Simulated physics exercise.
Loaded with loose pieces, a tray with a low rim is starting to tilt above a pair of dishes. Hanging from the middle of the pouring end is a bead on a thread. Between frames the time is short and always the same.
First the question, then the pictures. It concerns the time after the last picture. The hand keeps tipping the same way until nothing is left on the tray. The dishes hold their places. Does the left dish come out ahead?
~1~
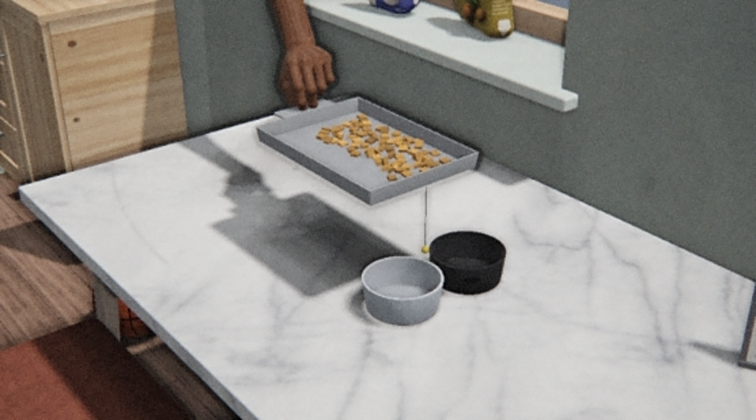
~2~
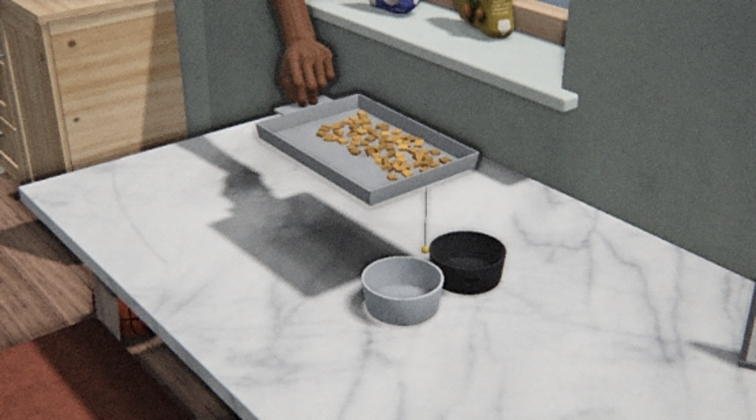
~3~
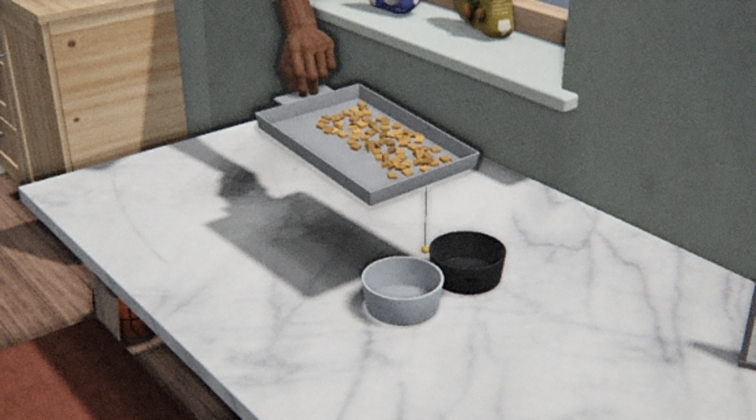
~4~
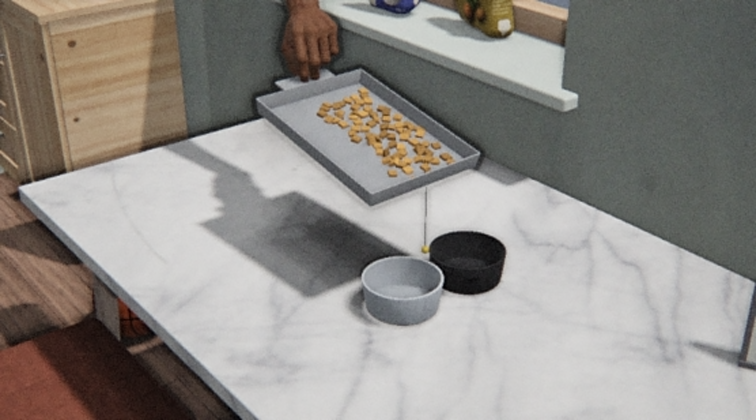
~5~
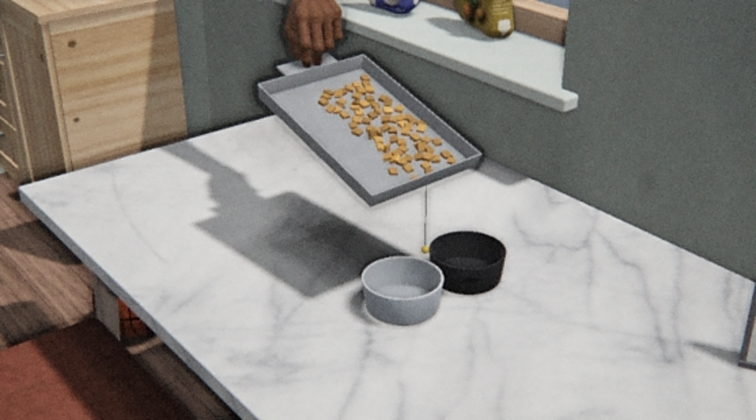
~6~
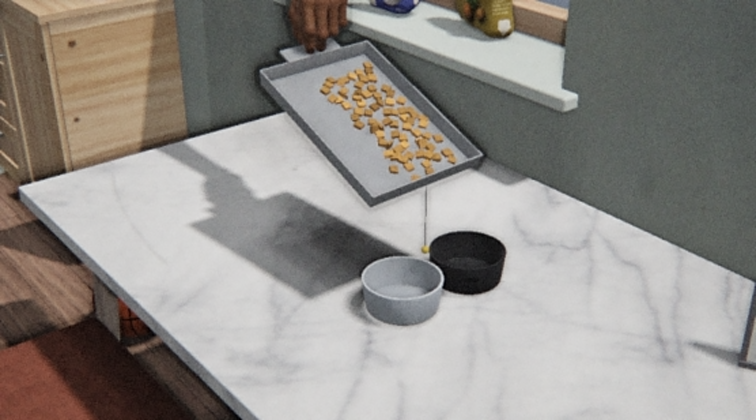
Going by this, it mostly spills to the left of the two.
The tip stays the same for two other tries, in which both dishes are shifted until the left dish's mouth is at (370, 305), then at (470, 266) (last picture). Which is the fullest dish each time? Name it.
Result for the first try: The dish on the right side; for the second: The dish on the left side.
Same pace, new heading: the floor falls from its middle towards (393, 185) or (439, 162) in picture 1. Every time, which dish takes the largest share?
At the first place the left dish, at the second right.
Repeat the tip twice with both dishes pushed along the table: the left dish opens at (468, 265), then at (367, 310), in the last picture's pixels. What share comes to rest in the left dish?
50 %, then 10 %.
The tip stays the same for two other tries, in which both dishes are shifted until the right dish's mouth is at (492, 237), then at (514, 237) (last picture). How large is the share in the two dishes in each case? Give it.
30 %, 40 %.
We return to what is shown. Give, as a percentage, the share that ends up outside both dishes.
About 40 per cent.
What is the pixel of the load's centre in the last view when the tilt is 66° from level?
Roughly (427, 165).
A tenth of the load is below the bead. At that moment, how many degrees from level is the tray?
I'd say close to 95 degrees.
Soon, tray tipped steeply; nearly all on the tray; a stray few in the air.
A while on, tray tipped past a quarter turn; most on the tray; a small part in the left dish; a stray few in the right dish; a small part outside both; a small part in the air.
Towards the end, tray tipped past a quarter turn; about half in the left dish; a small part in the right dish; about half outside both.
Finally, tray tipped past a quarter turn; about half in the left dish; a small part in the right dish; about half outside both.
